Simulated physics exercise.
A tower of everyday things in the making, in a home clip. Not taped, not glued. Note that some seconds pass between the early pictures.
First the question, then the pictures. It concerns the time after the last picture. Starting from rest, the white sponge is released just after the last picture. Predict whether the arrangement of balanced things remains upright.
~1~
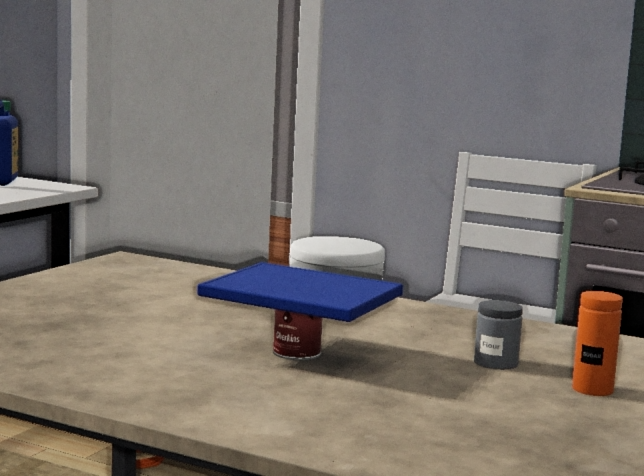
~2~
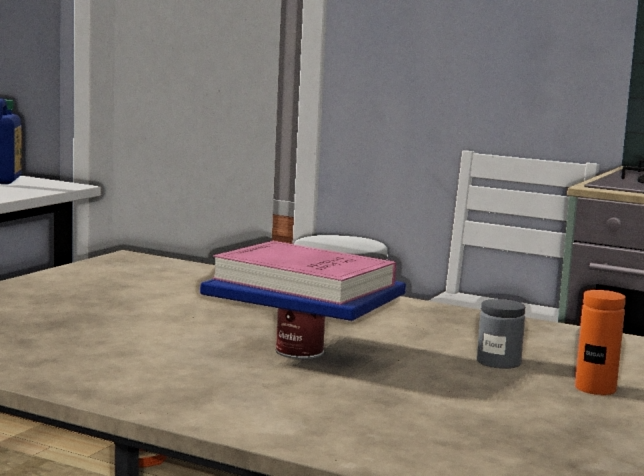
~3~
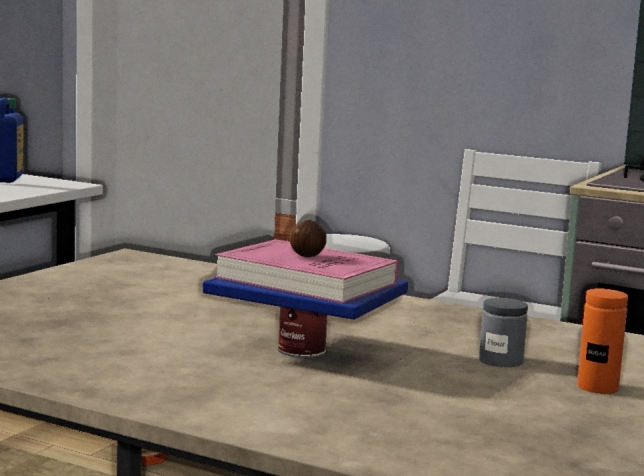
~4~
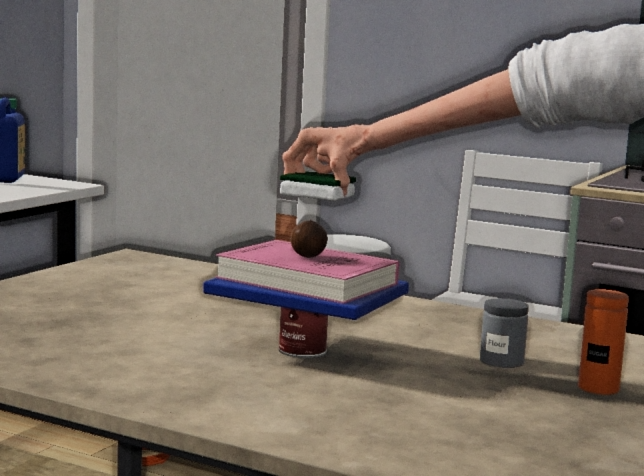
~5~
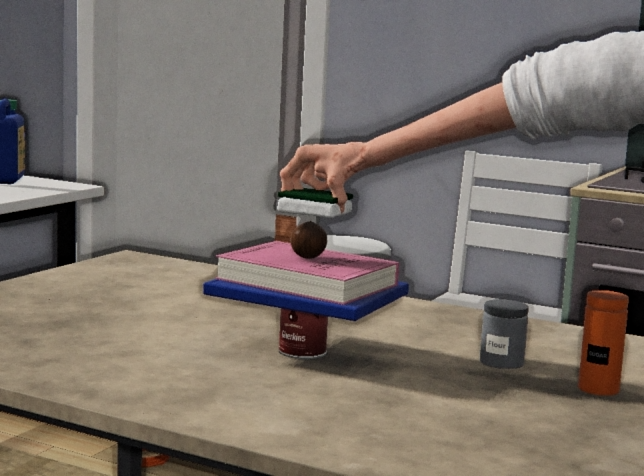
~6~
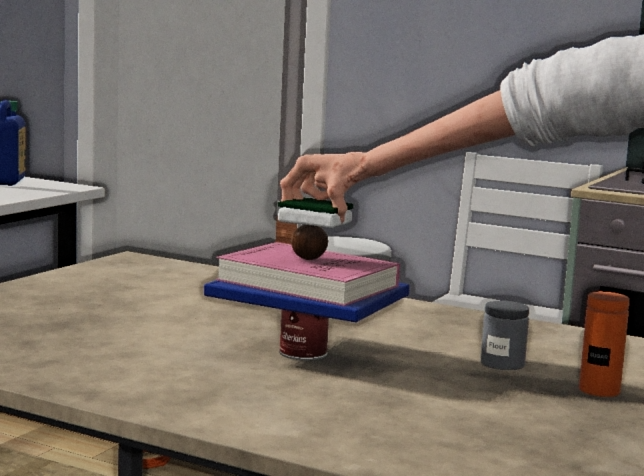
It doesn't stay put.
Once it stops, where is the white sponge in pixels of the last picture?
It ends up close to (424, 368).
Then, 0.70 s past the last view, white sponge now fallen.
Then, 1.00 s past the last view, things are still on the move.
Finally, fallen, white sponge; the other 6 still in place. Final places as the last picture's camera would see them, white sponge near (424, 367). The pile comes apart.
